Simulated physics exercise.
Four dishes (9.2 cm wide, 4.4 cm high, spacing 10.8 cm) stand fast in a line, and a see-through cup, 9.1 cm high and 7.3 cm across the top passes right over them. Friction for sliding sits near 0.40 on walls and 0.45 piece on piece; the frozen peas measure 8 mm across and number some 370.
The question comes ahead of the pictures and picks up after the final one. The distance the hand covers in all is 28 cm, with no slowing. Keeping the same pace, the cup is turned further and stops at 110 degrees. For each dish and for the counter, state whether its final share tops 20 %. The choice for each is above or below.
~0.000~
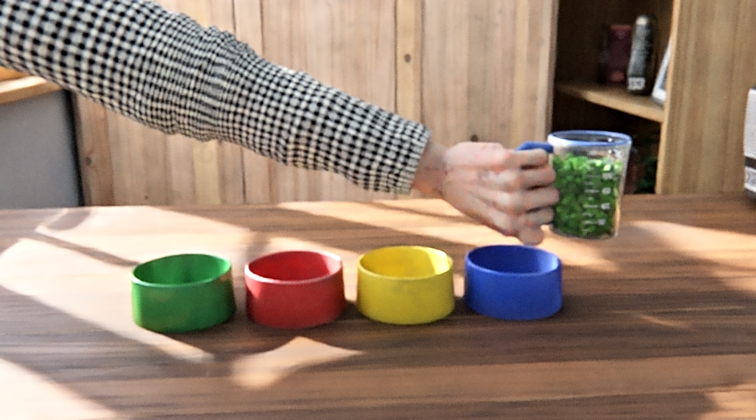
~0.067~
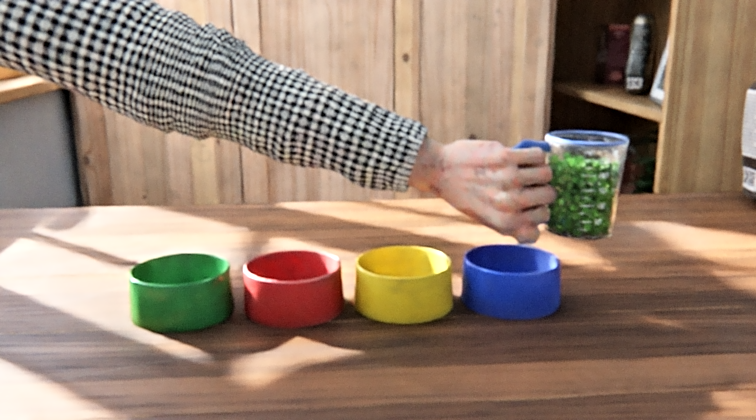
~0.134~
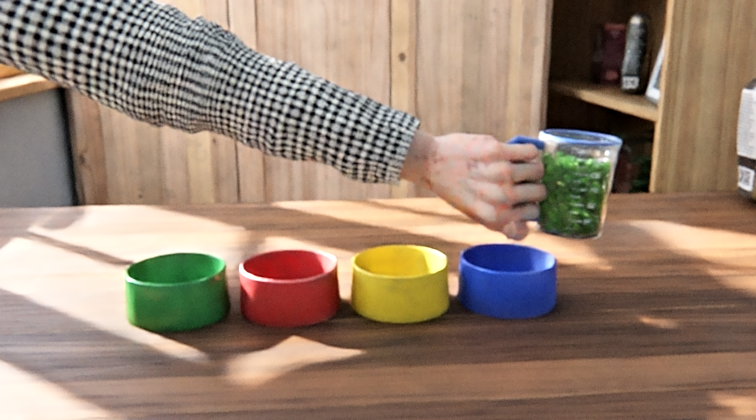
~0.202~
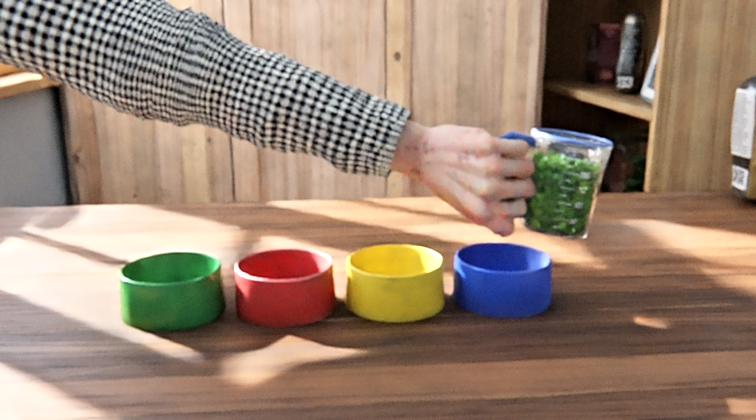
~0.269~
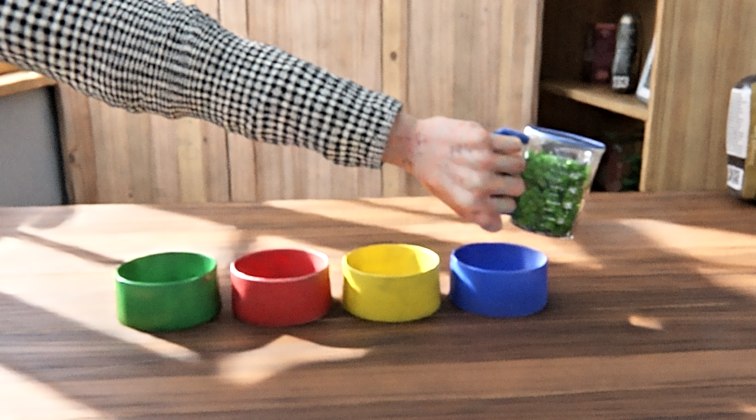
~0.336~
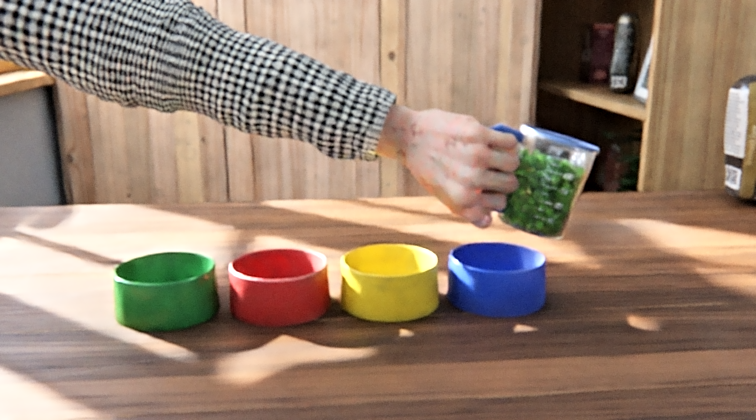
Result: Red dish: Within a fifth, blue dish: Beyond a fifth, green dish: Within a fifth, yellow dish: Beyond a fifth, counter: Beyond a fifth.
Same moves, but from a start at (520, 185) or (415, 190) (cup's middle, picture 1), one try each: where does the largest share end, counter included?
The biggest share goes to yellow on the first try and red on the second.
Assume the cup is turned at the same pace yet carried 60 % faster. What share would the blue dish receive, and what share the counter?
Then the blue dish gets 0 and the counter 50.
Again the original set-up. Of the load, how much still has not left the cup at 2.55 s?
About 0 per cent.
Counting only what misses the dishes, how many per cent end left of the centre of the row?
Share on that side: Roughly 0 %.
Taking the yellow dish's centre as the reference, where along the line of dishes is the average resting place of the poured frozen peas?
Close to 6 cm, shifted rightward.
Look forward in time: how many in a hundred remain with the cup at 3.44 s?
I'd say close to 0 per cent.
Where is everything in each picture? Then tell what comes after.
In the first frame, cup at (586, 185), tilt 0 degrees, lip at (626, 138), moved 0.0 cm; middle of the pieces at (588, 192); blue dish at (513, 259); yellow dish at (405, 262); red dish at (295, 266); green dish at (182, 269).
In the second frame, cup at (583, 184), tilt 1 degrees, lip at (623, 138), moved 0.2 cm; middle of the pieces at (584, 192).
In the third frame, cup at (574, 184), tilt 4 degrees, lip at (617, 140), moved 0.7 cm; middle of the pieces at (575, 192).
In the fourth frame, cup at (562, 183), tilt 8 degrees, lip at (608, 142), moved 1.3 cm; middle of the pieces at (563, 191).
In the fifth frame, cup at (552, 183), tilt 12 degrees, lip at (600, 145), moved 1.9 cm; middle of the pieces at (553, 191).
In the sixth frame, cup at (545, 183), tilt 16 degrees, lip at (594, 148), moved 2.5 cm; middle of the pieces at (544, 191); blue dish at (497, 256); yellow dish at (390, 260); red dish at (279, 264); green dish at (165, 267). The cup turns about 60 degrees a second and travels 9 cm a second.
After 1.66 s, tilt 93 degrees; cup holds 95 %, blue 5 %.
Then, at 2.55 s, tilt 110 degrees; cup holds 0 %, blue 35 %, yellow 30 %.
After 3.44 s, tilt 110 degrees; cup holds 0 %, blue 35 %, yellow 35 %.
At rest (3.7 s), red 0 %, blue 35 %, green 0 %, yellow 35 %, counter 30 %.
